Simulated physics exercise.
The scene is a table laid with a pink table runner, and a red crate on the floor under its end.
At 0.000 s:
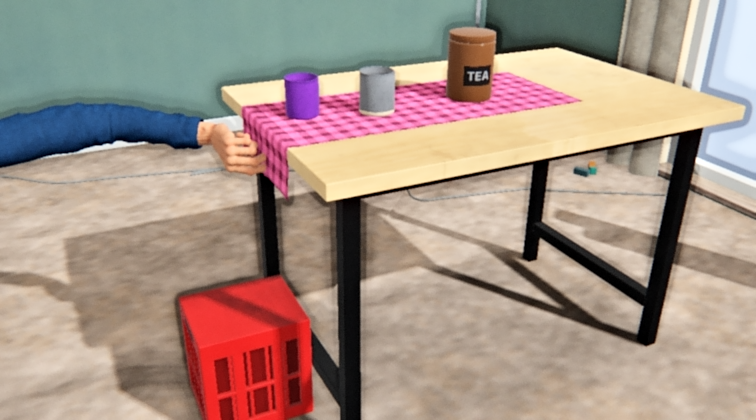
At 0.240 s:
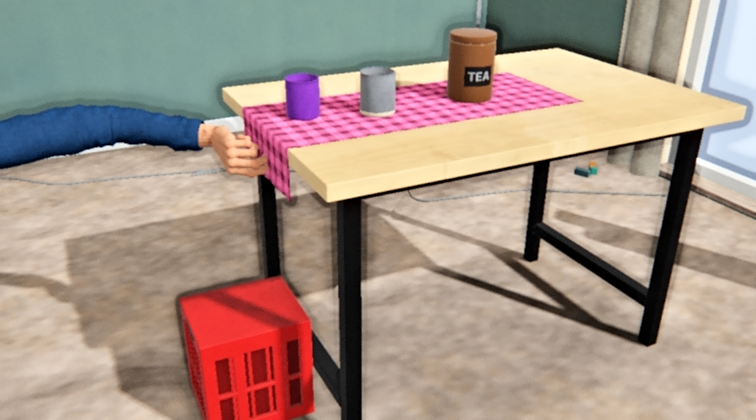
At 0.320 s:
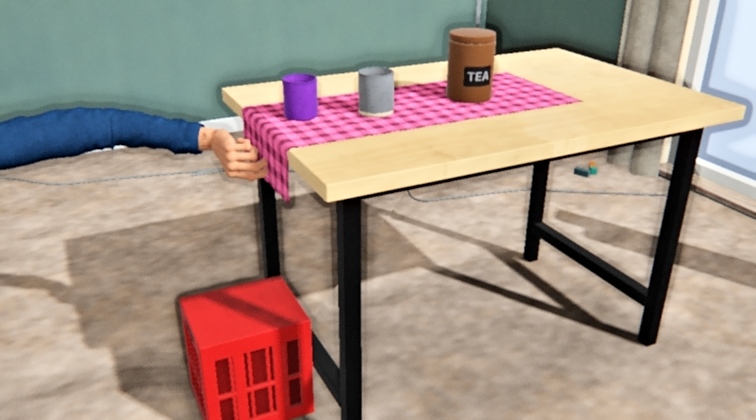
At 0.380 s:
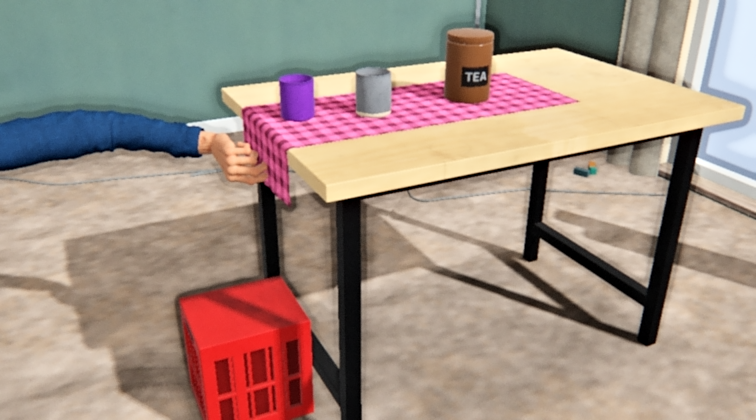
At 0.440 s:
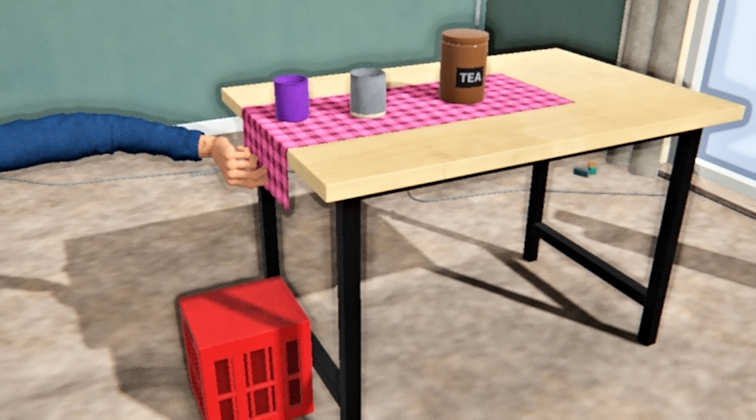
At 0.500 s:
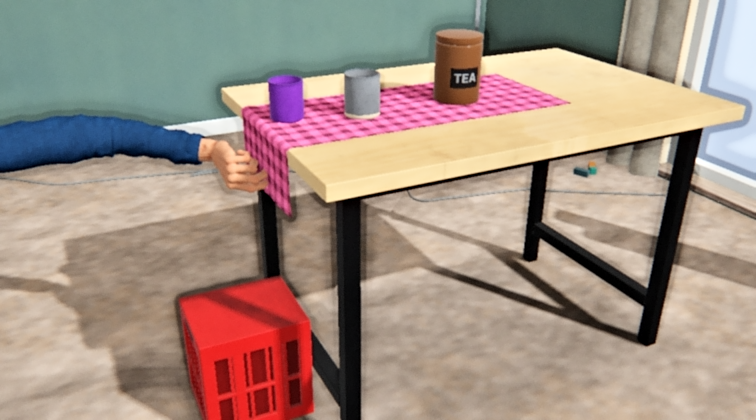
A hand slowly tugs a pink checkered runner left, carrying two mugs and a tea canister slightly along.
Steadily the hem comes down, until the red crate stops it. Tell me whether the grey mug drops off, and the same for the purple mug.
The grey mug does drop off. The purple mug does drop off.
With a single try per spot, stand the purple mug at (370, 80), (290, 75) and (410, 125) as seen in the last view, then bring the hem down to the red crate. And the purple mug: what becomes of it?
Over, then Stays, then Stays.
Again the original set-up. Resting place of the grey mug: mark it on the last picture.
About (157, 311).
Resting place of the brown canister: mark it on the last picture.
Its centre ends up at (347, 80).
After 0.94 s, hem going down; grey mug carried along near (336, 97); purple mug tipping at the edge near (251, 108).
After 1.64 s, hem going down; grey mug carried along near (290, 104); purple mug down below near (222, 275).
After 2.30 s, hem on the crate; grey mug over the edge; purple mug down below near (222, 275).
At rest, hem on the crate; grey mug down below near (157, 311); purple mug down below near (222, 275). The grey mug goes over the edge and the purple mug is carried off the end.
